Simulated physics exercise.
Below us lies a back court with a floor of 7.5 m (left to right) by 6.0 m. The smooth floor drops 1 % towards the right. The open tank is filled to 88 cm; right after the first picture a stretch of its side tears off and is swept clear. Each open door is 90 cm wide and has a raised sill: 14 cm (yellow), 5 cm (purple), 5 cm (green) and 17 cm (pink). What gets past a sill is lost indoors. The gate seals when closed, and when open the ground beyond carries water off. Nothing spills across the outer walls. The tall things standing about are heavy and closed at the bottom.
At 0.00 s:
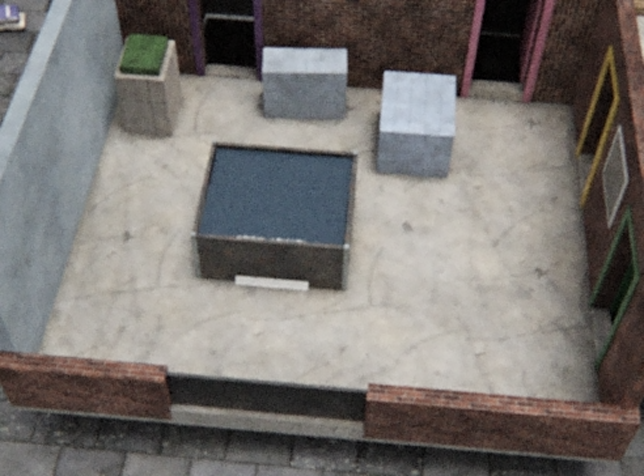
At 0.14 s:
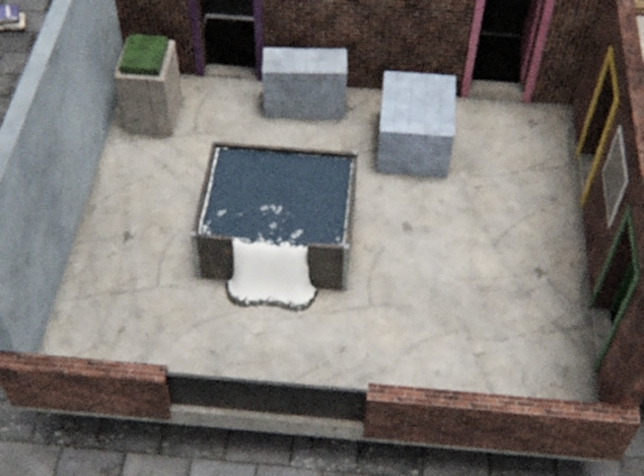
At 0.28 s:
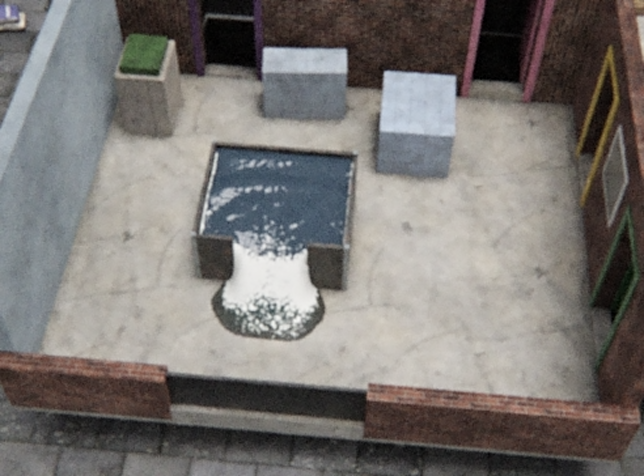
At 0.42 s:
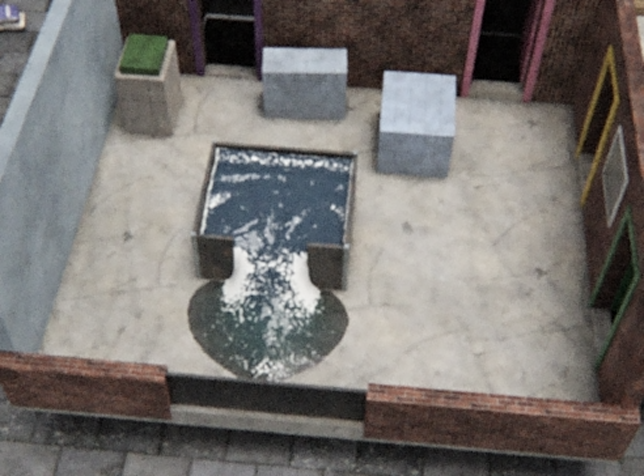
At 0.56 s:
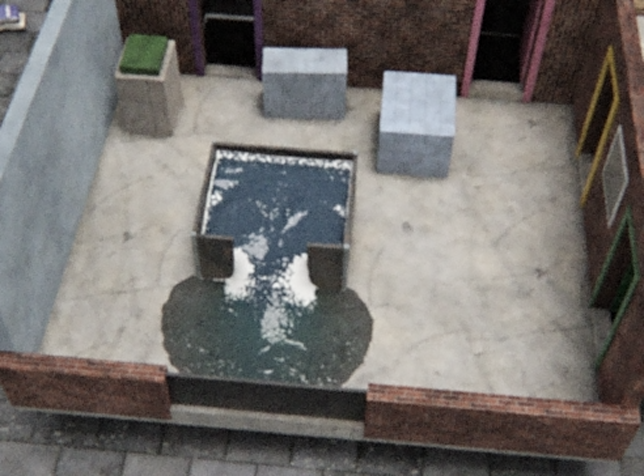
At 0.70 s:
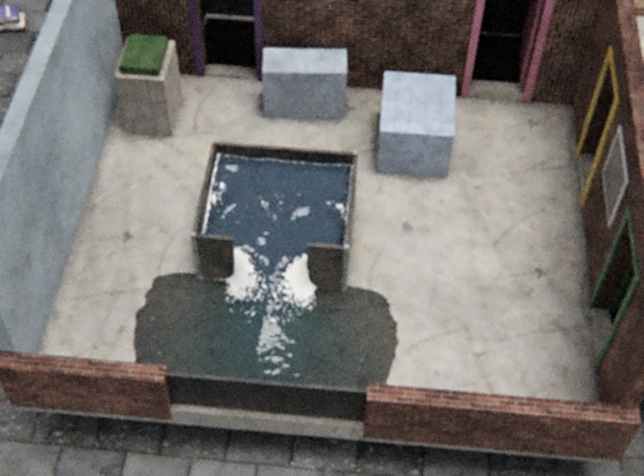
An open tank's front side gives way and water pours out, spreading across the courtyard floor.
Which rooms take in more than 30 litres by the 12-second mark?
Within that time: At the yellow door it does not reach the limit; at the purple door it goes over the limit; at the green door it exceeds the limit; at the pink door it stays under the limit.
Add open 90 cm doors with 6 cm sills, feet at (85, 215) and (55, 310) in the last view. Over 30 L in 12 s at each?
In that order: Under, above.
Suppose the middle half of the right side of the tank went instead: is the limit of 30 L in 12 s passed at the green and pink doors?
Against that limit: Green above, pink under.
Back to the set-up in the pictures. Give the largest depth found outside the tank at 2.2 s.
Up to some 40 cm.
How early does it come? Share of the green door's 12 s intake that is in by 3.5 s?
About 30 per cent.
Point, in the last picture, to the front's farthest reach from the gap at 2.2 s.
At about (599, 433).
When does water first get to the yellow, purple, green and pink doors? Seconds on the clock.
Yellow 3.4 s, purple 4.5 s, green 2.2 s, pink 5.0 s.
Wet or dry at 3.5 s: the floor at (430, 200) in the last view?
It is dry.
After 1.4 s water covers 20 % of the floor and is deepest (50 cm) near (252, 388); yellow door not reached, purple door not reached, green door not reached, pink door not reached.
After 2.2 s water covers 30 % of the floor and is deepest (40 cm) near (45, 381); yellow door not reached, purple door not reached, green door 8 cm at the sill, 0 L in, pink door not reached.
After 3.5 s water covers 55 % of the floor and is deepest (28 cm) near (250, 400); yellow door 2 cm at the sill, 0 L in, purple door not reached, green door 17 cm at the sill, 72 L in, pink door not reached.
After 7.0 s water covers 90 % of the floor and is deepest (16 cm) near (571, 114); yellow door 5 cm at the sill, 0 L in, purple door 13 cm at the sill, 32 L in, green door 12 cm at the sill, 198 L in, pink door 12 cm at the sill, 0 L in.
After 12.0 s water covers 100 % of the floor and is deepest (14 cm) near (583, 254); yellow door 11 cm at the sill, 0 L in, purple door 6 cm at the sill, 92 L in, green door 8 cm at the sill, 247 L in, pink door 10 cm at the sill, 0 L in.
